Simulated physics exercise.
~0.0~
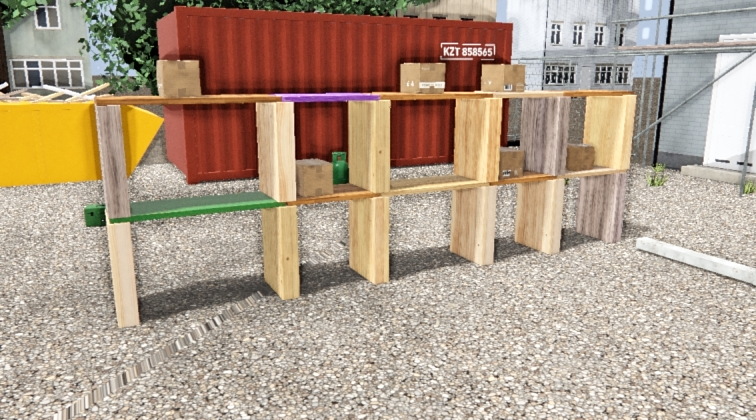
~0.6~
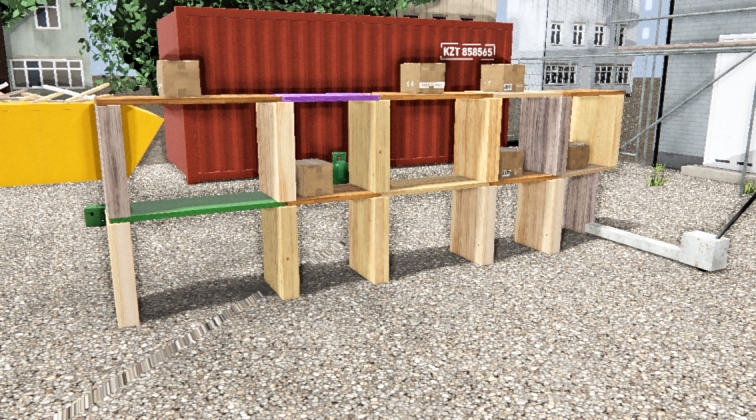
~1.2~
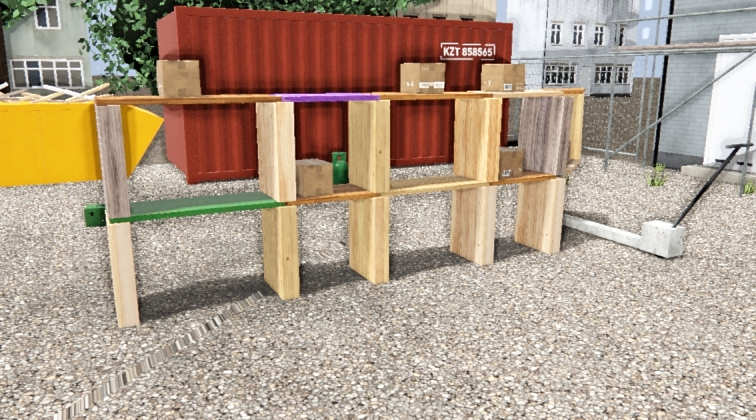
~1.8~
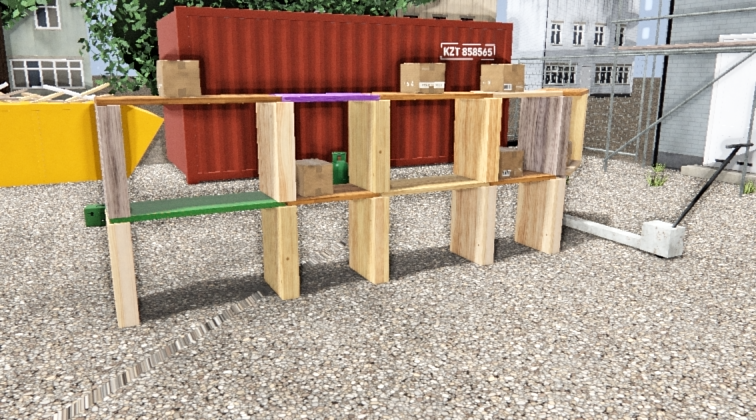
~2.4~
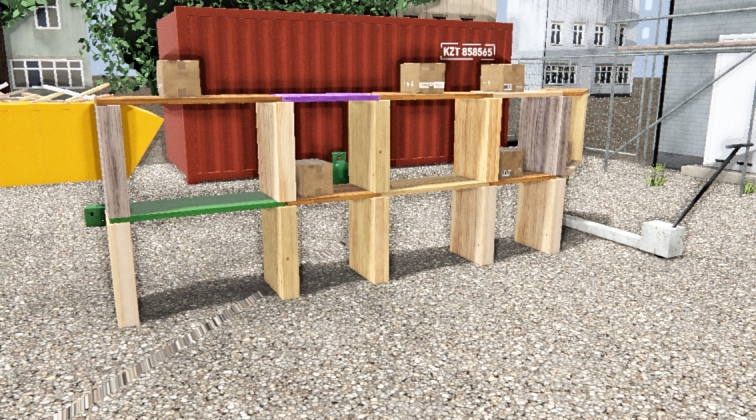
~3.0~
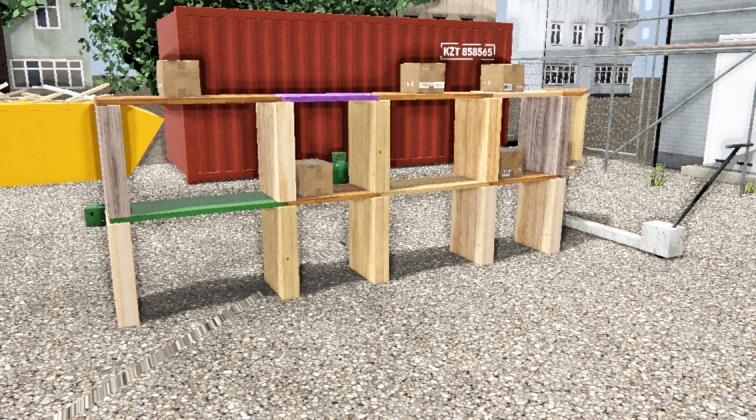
At first, a long two-tier shelf of boards and upright timber slabs stands on gravel before a red container, with cartons on top and inside, a green board at lower left and a purple one along the top. A pale, narrow jack lies at the right, near the end of the shelf. It slides left against the base, and the end upright begins shifting left with it. The jack pushes further in, and the right end bay narrows as its slabs move behind the neighbouring upright. Then everything stops, with the shelf still standing and the green and purple boards in place.
